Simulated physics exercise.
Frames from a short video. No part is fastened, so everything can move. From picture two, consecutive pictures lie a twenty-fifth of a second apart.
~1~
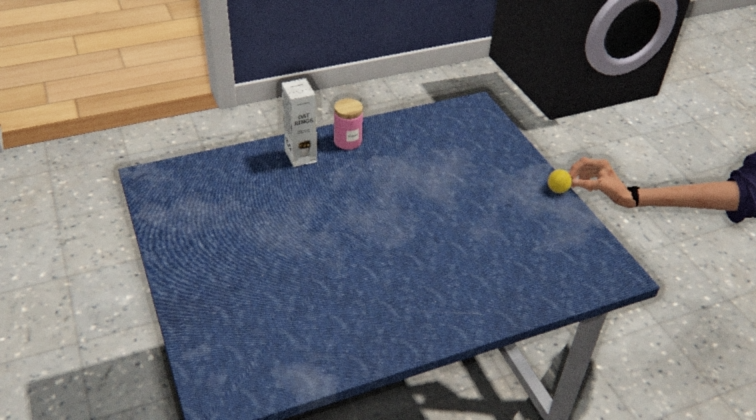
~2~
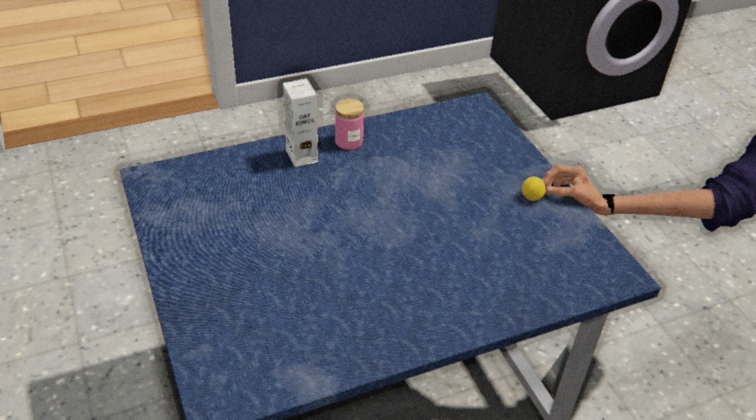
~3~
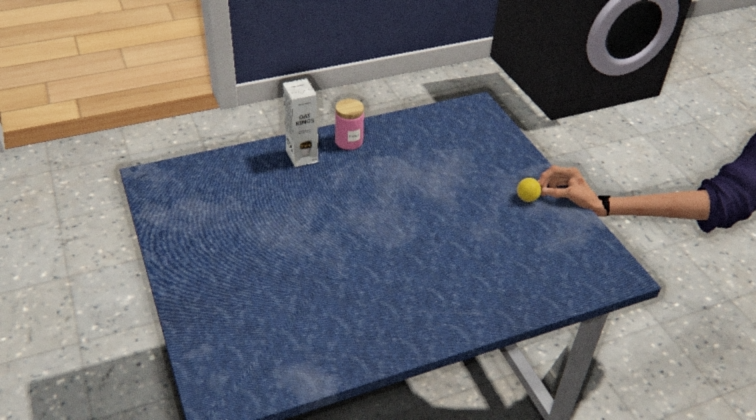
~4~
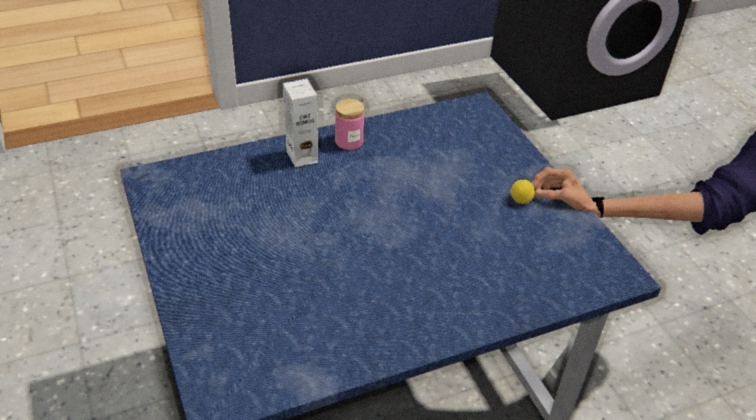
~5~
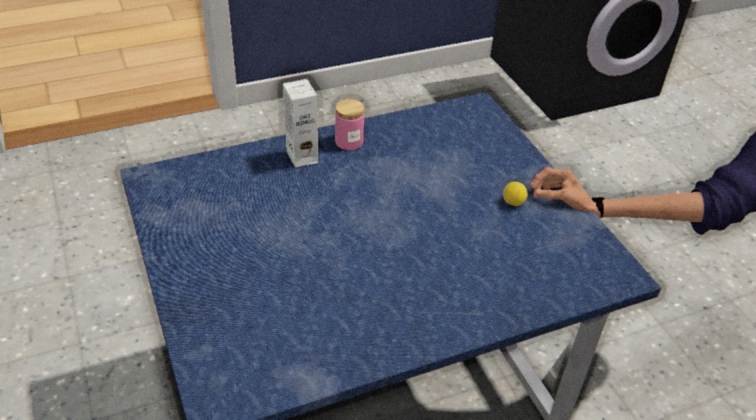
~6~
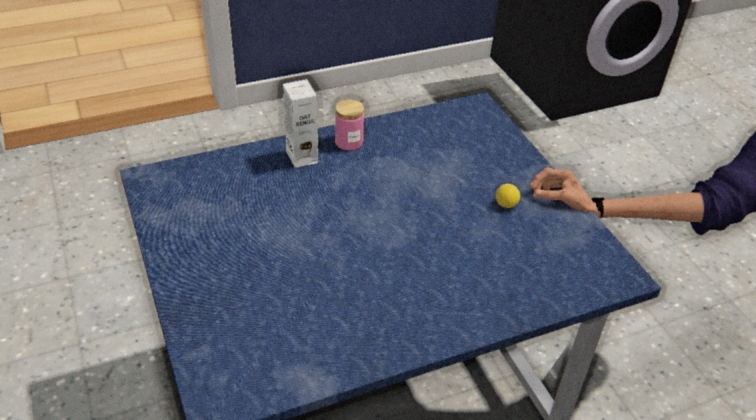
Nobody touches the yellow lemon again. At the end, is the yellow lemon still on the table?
Yes - well, in the end it doesn't leave the table.
Then, 0.10 s past the last view, yellow lemon displaced about its own width near (491, 200).
Then, 0.20 s past the last view, yellow lemon displaced well along near (477, 204).
Then, 0.40 s past the last view, yellow lemon displaced well along near (454, 210).
Then, 0.60 s past the last view, yellow lemon displaced well along near (439, 214).
Finally, moved from the start, yellow lemon. Final places as the last picture's camera would see them, yellow lemon near (434, 215).
